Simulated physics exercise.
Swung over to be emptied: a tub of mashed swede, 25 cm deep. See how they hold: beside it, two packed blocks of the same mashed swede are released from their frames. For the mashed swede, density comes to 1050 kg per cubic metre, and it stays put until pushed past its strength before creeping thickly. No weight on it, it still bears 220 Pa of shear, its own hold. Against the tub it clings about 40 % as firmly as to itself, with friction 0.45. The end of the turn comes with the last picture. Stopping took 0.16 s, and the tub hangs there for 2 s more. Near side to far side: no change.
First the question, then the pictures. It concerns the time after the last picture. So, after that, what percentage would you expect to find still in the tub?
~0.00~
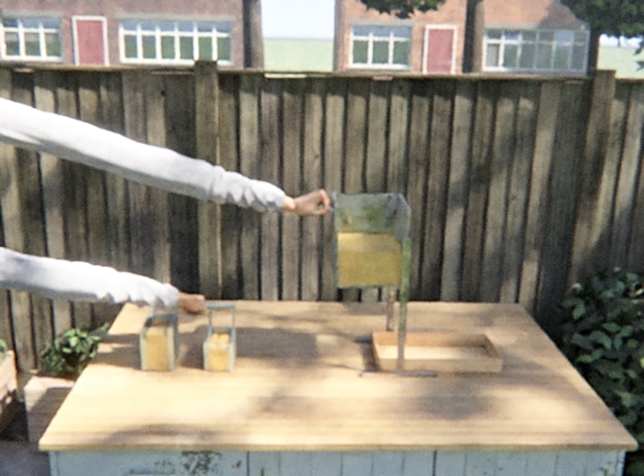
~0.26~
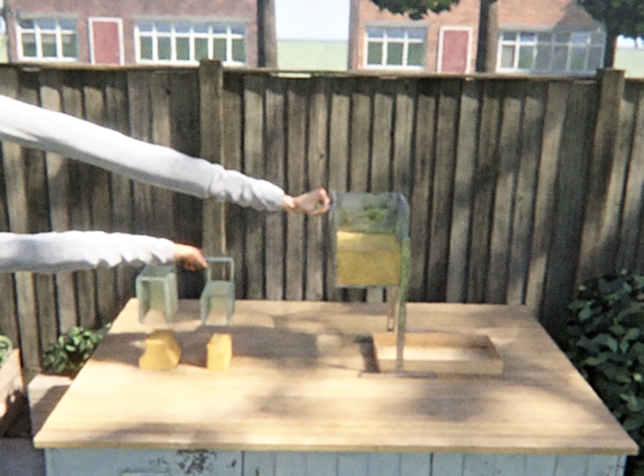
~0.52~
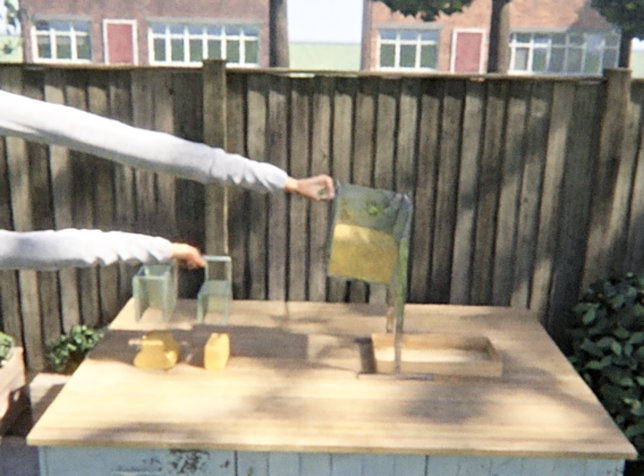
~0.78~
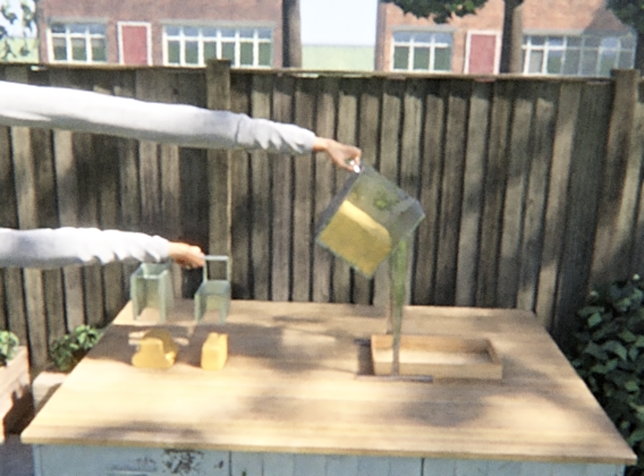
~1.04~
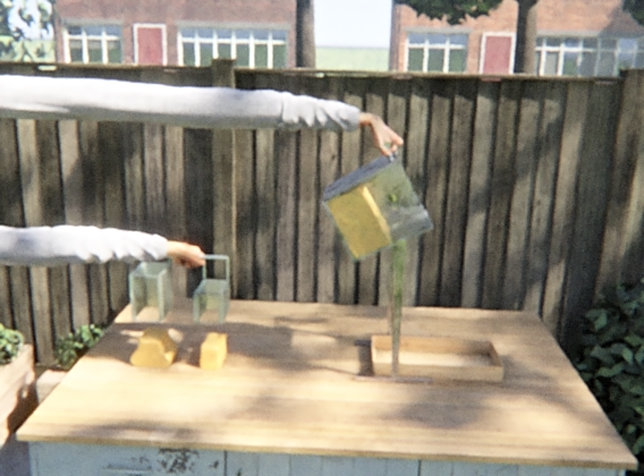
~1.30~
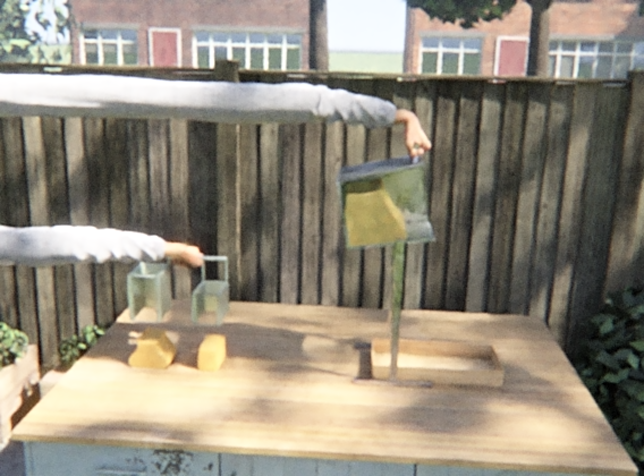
I would expect about 100 % still in the tub.
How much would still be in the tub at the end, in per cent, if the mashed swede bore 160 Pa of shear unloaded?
100 %.
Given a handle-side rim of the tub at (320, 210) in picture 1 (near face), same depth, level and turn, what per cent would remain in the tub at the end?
Around 100 percent would still be in the tub at the end.
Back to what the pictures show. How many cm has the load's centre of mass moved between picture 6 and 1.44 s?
Some 2 cm.
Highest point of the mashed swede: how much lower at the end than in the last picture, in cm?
About 3 cm.
By 1.44 s, the tub is at 79 degrees and holds 100 %.
By 1.61 s, the tub is at 79 degrees and holds 100 %.
By 1.78 s, the tub is at 79 degrees and holds 100 %.
By 1.95 s, the tub is at 79 degrees and holds 100 %.
By 3.30 s, at the end, the tub is at 79 degrees and holds 100 %.
